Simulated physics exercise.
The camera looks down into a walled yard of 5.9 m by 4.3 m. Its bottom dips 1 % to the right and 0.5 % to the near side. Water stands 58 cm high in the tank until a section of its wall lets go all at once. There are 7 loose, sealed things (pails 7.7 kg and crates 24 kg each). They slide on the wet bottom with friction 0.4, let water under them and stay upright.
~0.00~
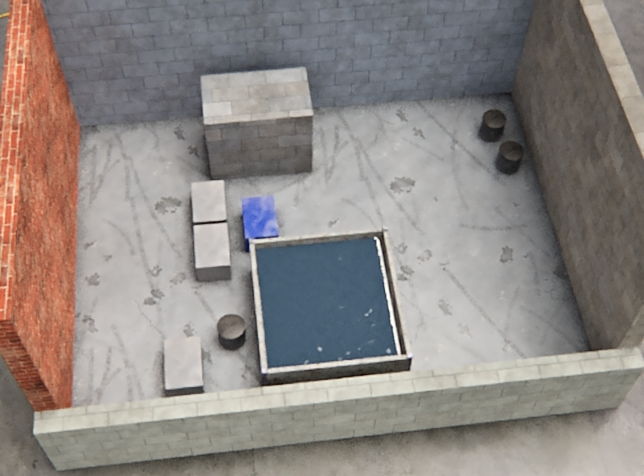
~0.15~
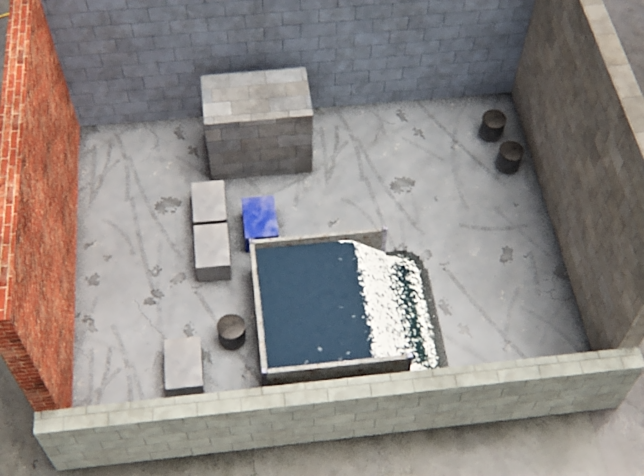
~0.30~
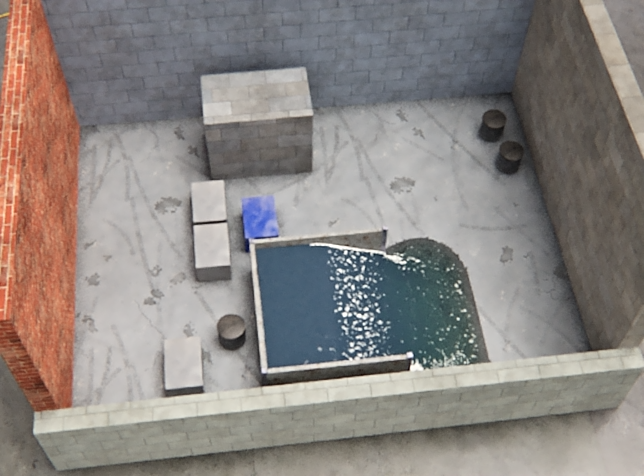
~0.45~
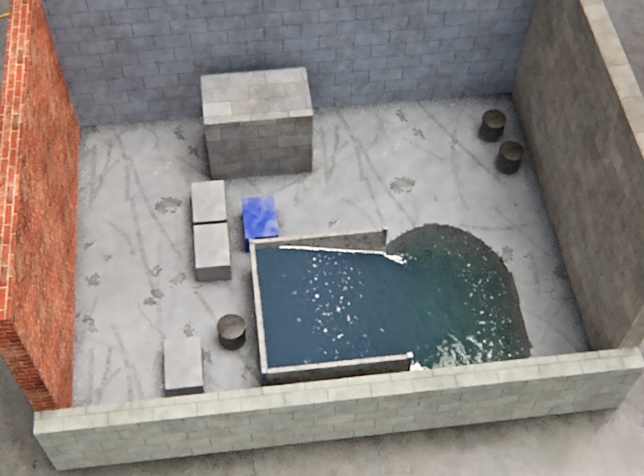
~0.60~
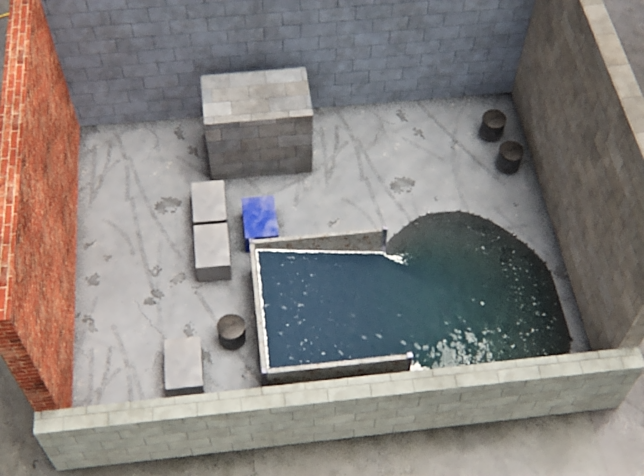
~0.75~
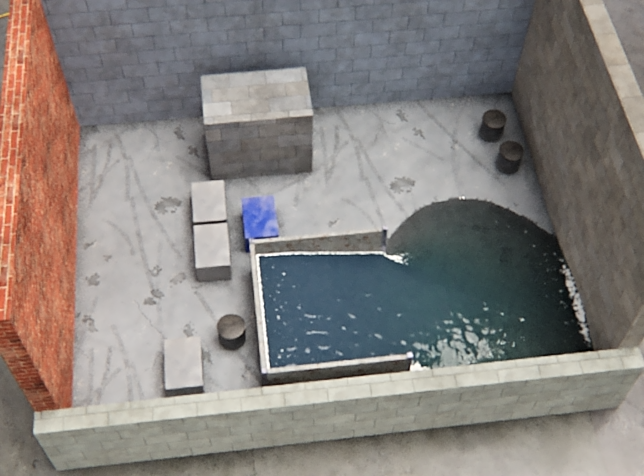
Water in a walled yard pours out of a square tank and spreads rightward across the floor.
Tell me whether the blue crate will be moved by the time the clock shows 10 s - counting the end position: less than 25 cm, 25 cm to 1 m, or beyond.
Blue crate barely shifts.
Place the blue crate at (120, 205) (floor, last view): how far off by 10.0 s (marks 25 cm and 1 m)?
It stays put.
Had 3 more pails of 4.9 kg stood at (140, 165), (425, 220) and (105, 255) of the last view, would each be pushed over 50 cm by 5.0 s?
In that order: Under, over, under.
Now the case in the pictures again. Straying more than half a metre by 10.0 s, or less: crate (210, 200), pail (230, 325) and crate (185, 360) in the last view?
In turn: Less, less, under.
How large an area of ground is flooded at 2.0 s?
Some 10.0 m2.
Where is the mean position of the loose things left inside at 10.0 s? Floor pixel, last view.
At about (250, 244).
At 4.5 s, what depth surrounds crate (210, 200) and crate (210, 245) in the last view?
About 0 and 0 cm.
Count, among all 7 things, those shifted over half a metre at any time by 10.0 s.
I count 2.
After 2.0 s the blue crate is near (259, 216), 0.0 m from its start, aground; 0 afloat.
After 4.5 s the blue crate is near (259, 216), 0.0 m from its start, aground; 2 afloat.
After 7.0 s the blue crate is near (259, 216), 0.0 m from its start, aground; 0 afloat.
After 10.0 s the blue crate is near (258, 216), 0.0 m from its start, aground; 0 afloat.
